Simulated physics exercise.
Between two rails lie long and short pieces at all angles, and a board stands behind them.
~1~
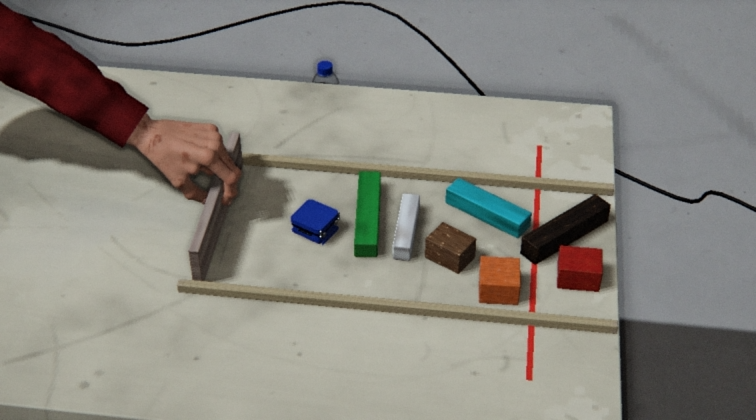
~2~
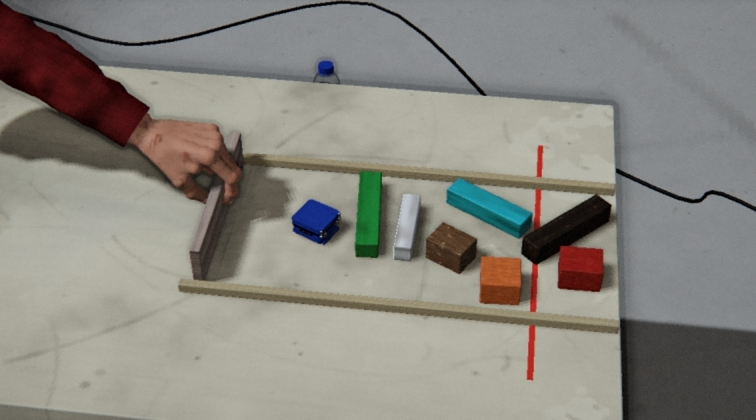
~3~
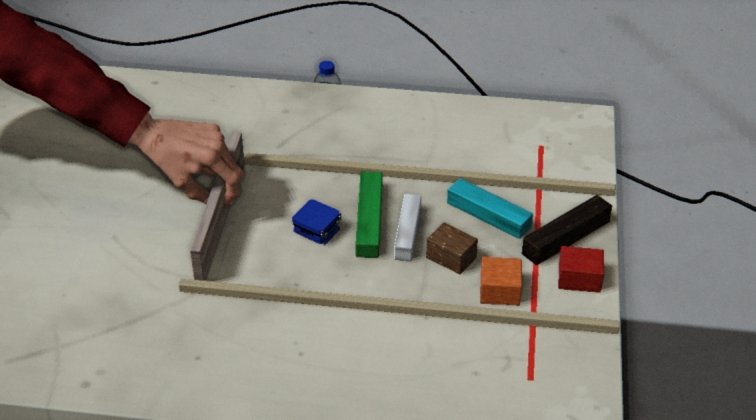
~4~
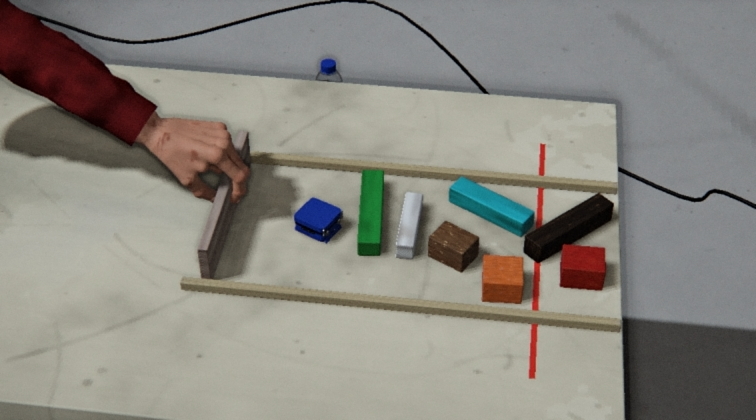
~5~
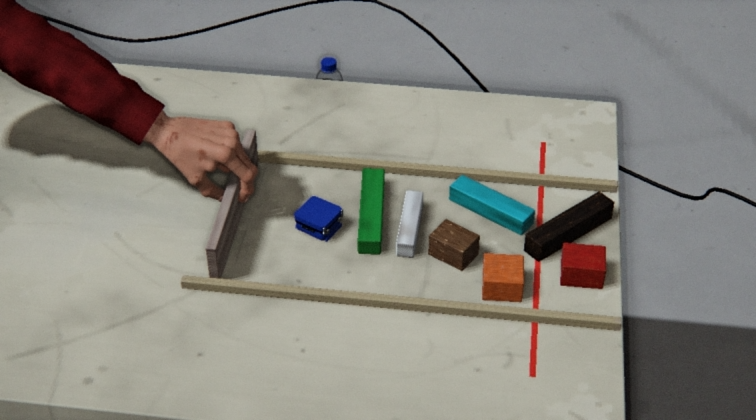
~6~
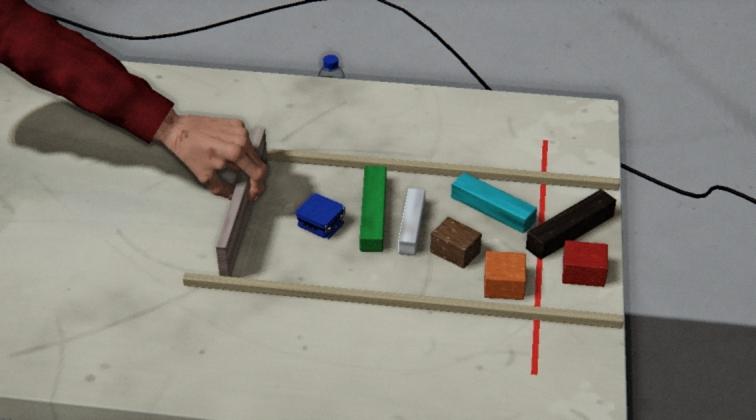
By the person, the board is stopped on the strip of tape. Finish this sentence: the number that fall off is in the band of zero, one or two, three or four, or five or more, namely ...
Namely three or four.
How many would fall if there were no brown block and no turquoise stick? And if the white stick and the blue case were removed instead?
You'd see 2 fallen, and 1 in the other try.
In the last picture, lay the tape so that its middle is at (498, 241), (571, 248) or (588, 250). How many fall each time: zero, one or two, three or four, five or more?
In order of the places: One or two; at least five; five or over.
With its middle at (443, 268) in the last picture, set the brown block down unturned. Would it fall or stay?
So the brown block keeps its spot.
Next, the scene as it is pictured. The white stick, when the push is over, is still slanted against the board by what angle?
It works out to near 0°.
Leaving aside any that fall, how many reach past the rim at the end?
Looks like 0 of them.
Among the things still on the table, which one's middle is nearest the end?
It's the white stick that is foremost.
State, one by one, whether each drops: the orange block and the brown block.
Outcome for the orange block: Still in position; outcome for the brown block: Down and off.
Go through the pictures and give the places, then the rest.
The first picture shows red block (580, 269); black bar (566, 229); orange block (499, 281); board (217, 205); tape (535, 250).
The second picture shows black bar (567, 229); board (218, 205).
The third picture shows orange block (501, 281); blue case (316, 223).
The fourth picture shows red block (583, 267); turquoise stick (491, 206).
The fifth picture shows black bar (570, 226); brown block (454, 245).
The sixth picture shows red block (585, 263); black bar (572, 224); orange block (505, 275); board (243, 201); tape (540, 245).
Soon after, none off yet; red block at rest near (585, 263); black bar at rest near (572, 224); orange block at rest near (505, 275).
Then, none off yet; red block moved a little near (602, 271); black bar moved a little near (599, 224); orange block at rest near (505, 275).
At rest, the number that fall off is three or four; fallen, brown block, turquoise stick, black bar and red block.
